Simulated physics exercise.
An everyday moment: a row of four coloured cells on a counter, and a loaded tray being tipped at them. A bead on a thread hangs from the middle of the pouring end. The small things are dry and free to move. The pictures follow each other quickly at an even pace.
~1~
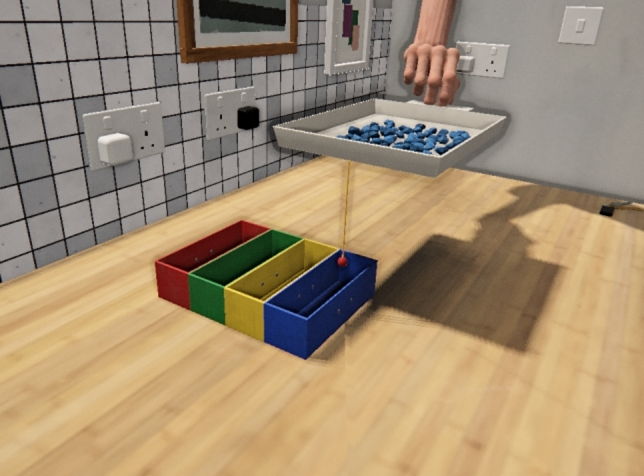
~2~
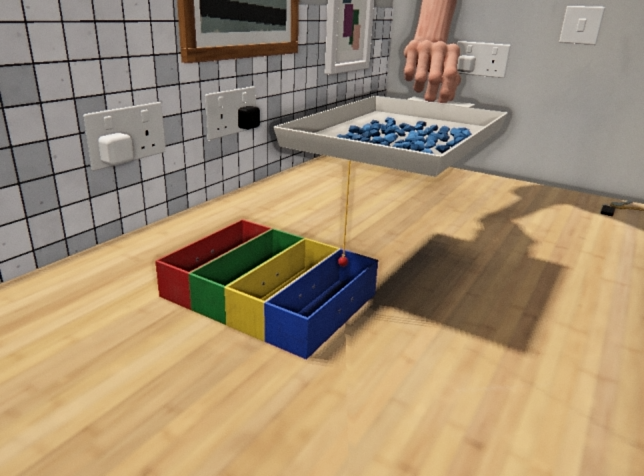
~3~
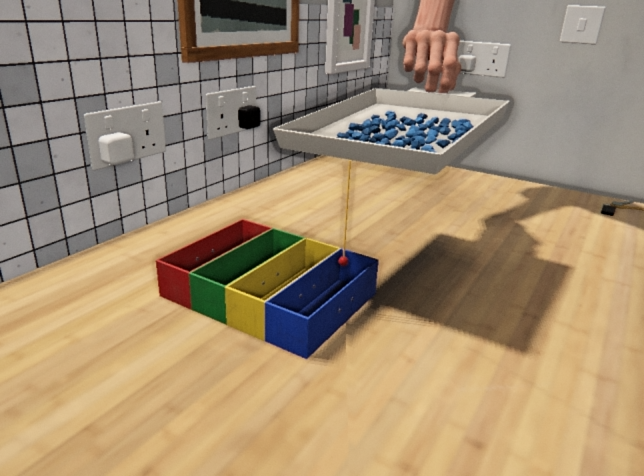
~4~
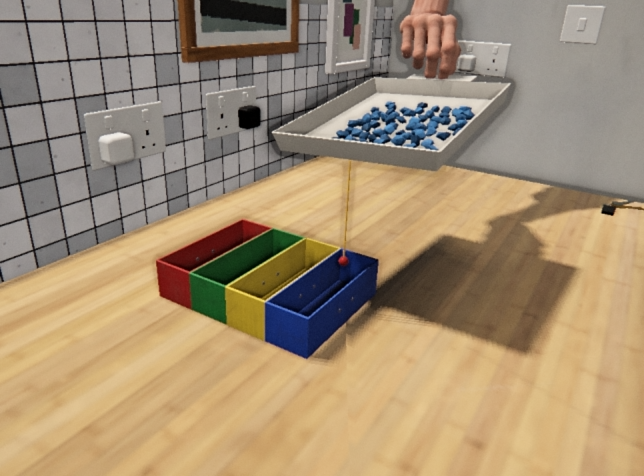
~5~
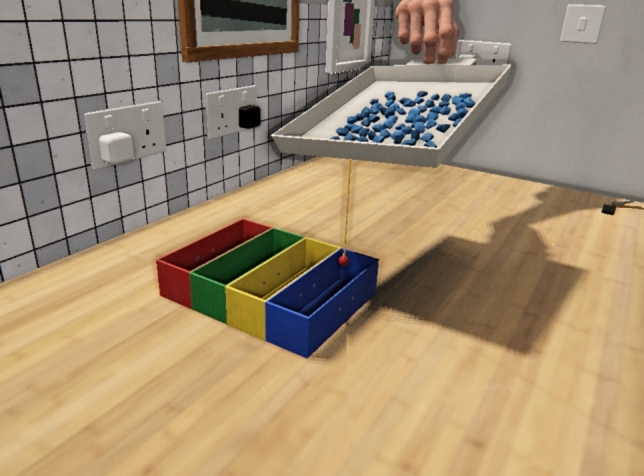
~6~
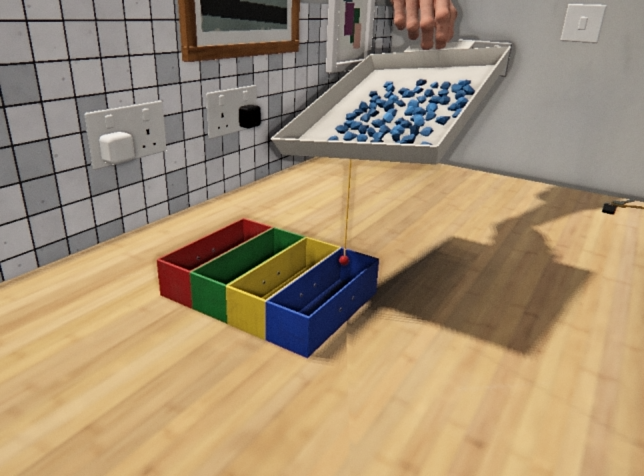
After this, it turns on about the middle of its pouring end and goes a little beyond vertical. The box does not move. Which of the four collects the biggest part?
Fullest: The yellow cell.
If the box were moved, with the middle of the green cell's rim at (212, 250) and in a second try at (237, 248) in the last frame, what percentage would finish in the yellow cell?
Near 50 % and 70 %.
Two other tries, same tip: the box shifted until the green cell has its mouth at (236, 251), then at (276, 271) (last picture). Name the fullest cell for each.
The first try: Yellow. The second: The green one.
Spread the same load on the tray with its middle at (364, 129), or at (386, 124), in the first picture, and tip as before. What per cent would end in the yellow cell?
Roughly 70 per cent, and 60 per cent.
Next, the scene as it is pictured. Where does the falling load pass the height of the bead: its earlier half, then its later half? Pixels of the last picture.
Early half (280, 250), late half (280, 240).
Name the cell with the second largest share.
It is that green cell.
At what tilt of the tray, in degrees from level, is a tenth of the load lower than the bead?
At about 85°.
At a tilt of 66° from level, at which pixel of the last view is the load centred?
Roughly at (322, 141).
Soon after the last picture, tray tipped steeply; nearly all on the tray; a stray few in the green cell.
A little later, tray tipped past a quarter turn; a small part on the tray; about a third in the yellow cell; about a quarter in the green cell; a small part in the blue cell; about a quarter falling or outside the box.
Later still, tray tipped past a quarter turn; about two thirds in the yellow cell; about a third in the green cell; a small part in the blue cell.
At rest, tray tipped past a quarter turn; about two thirds in the yellow cell; about a third in the green cell; a small part in the blue cell; none in the red cell.
